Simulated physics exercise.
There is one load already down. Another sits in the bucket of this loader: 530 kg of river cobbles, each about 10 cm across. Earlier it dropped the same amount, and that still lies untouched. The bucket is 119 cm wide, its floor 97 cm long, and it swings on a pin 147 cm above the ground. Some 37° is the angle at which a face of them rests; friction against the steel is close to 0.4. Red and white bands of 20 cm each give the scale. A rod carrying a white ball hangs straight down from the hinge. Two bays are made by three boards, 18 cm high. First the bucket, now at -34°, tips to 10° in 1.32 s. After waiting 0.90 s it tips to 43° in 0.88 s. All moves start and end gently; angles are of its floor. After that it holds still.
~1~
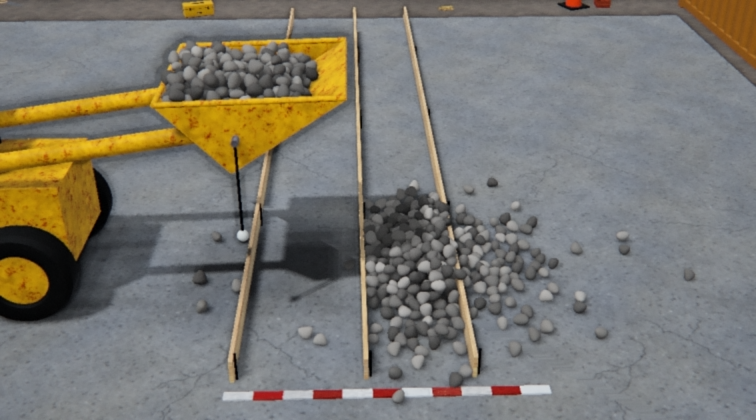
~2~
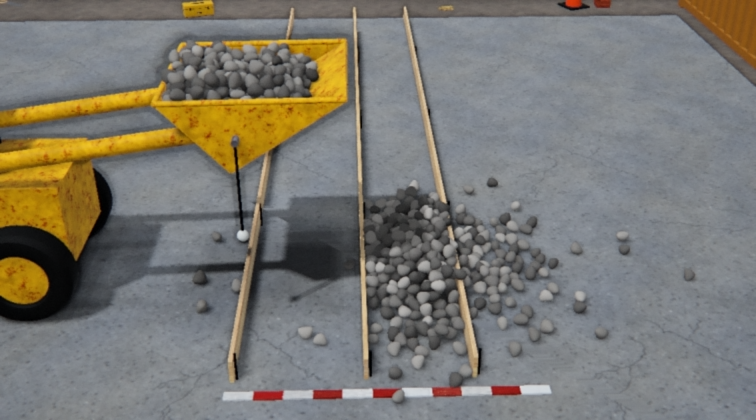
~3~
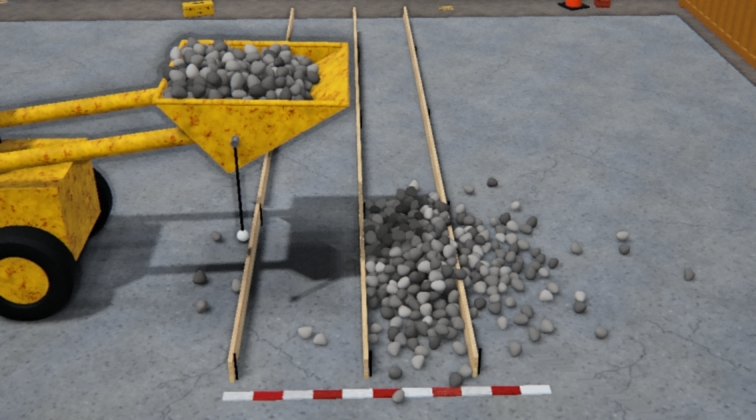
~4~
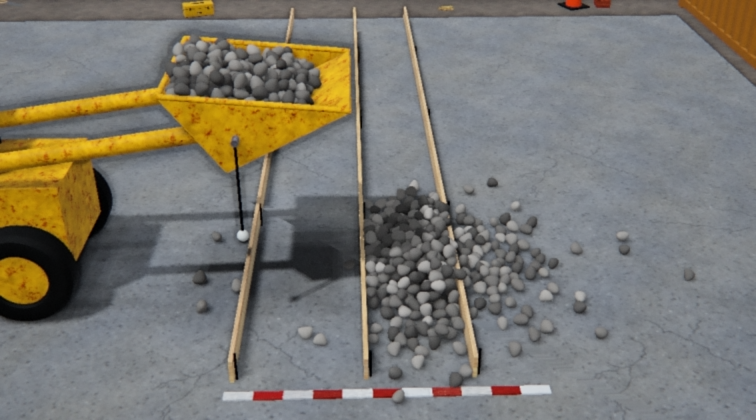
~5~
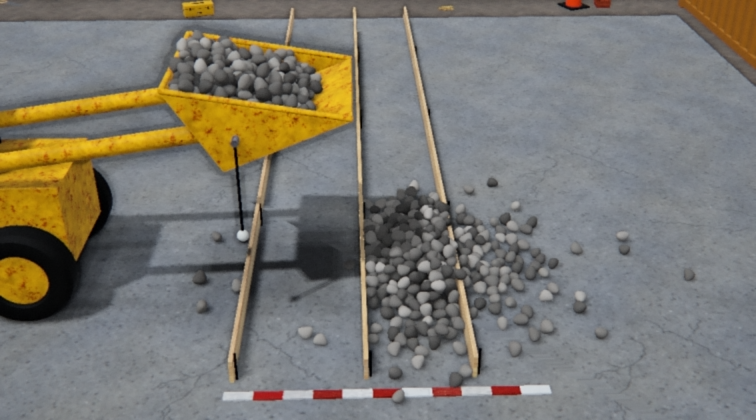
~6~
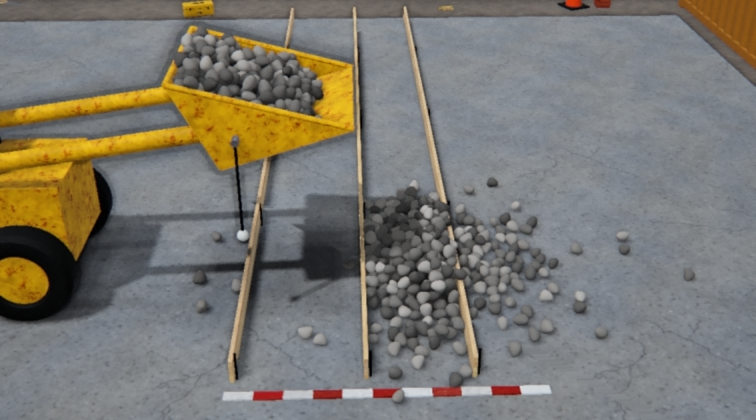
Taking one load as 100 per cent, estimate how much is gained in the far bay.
The gain is about 46 per cent of a load.
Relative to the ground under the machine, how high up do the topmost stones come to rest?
About 48 cm up from the ground the machine stands on.
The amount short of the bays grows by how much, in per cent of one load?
About 0 percent of one load.
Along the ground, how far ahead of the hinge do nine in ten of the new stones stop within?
Roughly 120 cm ahead of it.
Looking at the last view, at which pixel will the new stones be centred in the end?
Centre at roughly (357, 256).
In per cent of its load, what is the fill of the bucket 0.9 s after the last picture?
It still holds about 100 per cent.
Then, 0.4 s after the last picture the floor is at 3°; in per cent of one load, 100 in the bucket, 1 short of the bays, 1 in the near bay, 79 in the far bay, 21 past the last board; the foremost stones are at (603, 275).
Then, 0.9 s after the last picture the floor is at 10°; in per cent of one load, 98 in the bucket, 1 short of the bays, 2 in the near bay, 79 in the far bay, 21 past the last board; the foremost stones are at (603, 275).
Then, 3.0 s after the last picture the floor is at 43°; in per cent of one load, 0 in the bucket, 1 short of the bays, 55 in the near bay, 123 in the far bay, 22 past the last board; the foremost stones are at (603, 275).
Then, 5.8 s after the last picture the floor is at 43°; in per cent of one load, 0 in the bucket, 1 short of the bays, 53 in the near bay, 125 in the far bay, 22 past the last board; the foremost stones are at (603, 275). Net gain in the far bay, 46.
